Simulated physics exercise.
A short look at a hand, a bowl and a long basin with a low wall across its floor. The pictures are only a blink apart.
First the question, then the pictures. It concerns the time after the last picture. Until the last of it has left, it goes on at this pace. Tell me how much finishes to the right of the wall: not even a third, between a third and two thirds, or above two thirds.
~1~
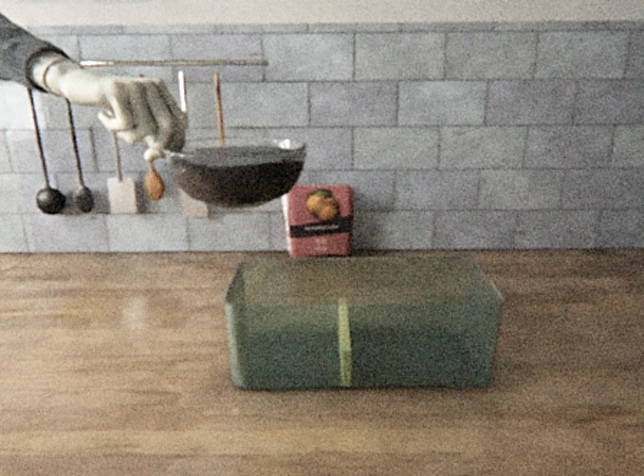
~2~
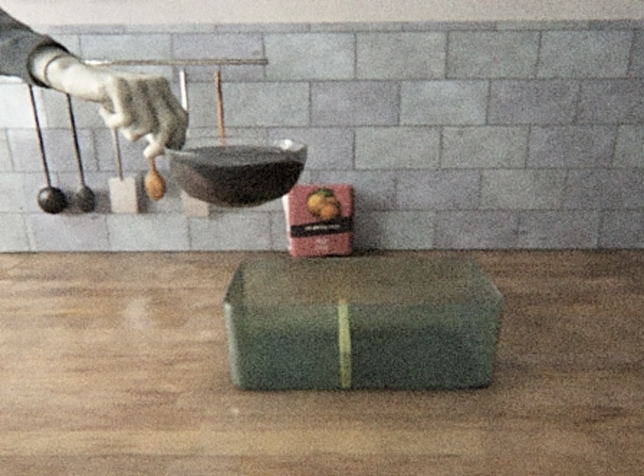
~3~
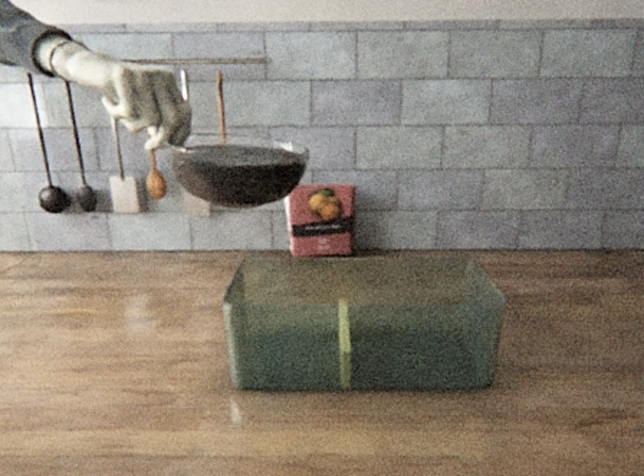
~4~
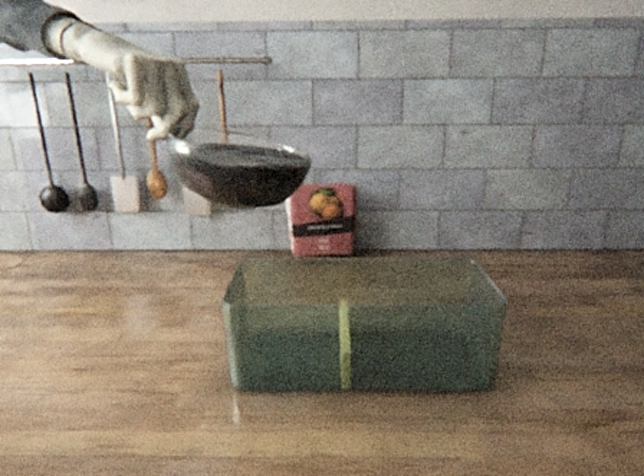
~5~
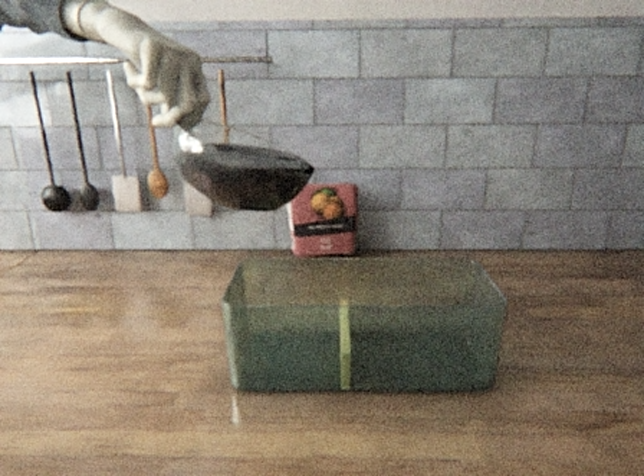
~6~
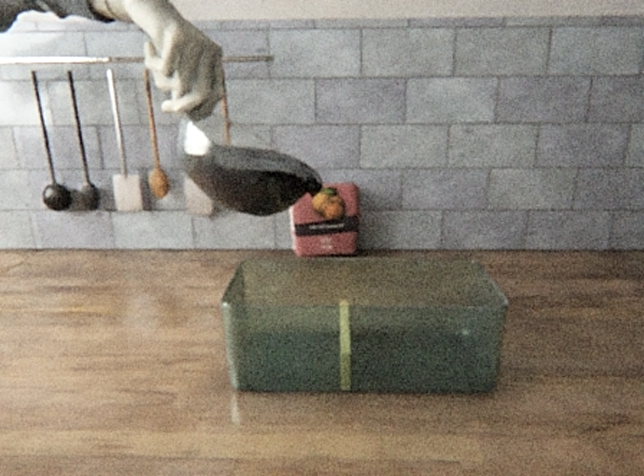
Sits mid-range.
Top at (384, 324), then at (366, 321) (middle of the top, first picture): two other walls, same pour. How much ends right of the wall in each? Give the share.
10 per cent, then 20 per cent, roughly.
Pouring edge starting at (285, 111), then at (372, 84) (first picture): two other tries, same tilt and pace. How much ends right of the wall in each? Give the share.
You'd get around 40 per cent and then around 80 per cent.
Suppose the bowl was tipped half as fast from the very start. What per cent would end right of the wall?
Roughly 70 percent.
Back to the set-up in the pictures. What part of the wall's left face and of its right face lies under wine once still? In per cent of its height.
Left: 40 %. Right: 30 %.
A moment on, the bowl is tipped on its side and 8 per cent is still to pour, 13 is left of the wall and 43 right of it.
Next, the bowl is tipped right over and 0 per cent is still to pour, 41 is left of the wall and 50 right of it.
Then the bowl is tipped right over and 0 per cent is still to pour, 44 is left of the wall and 51 right of it.
Later the bowl is tipped right over and 0 per cent is still to pour, 44 is left of the wall and 52 right of it.
Finally, 45 per cent lies left of the wall, 52 right of it and 4 outside.
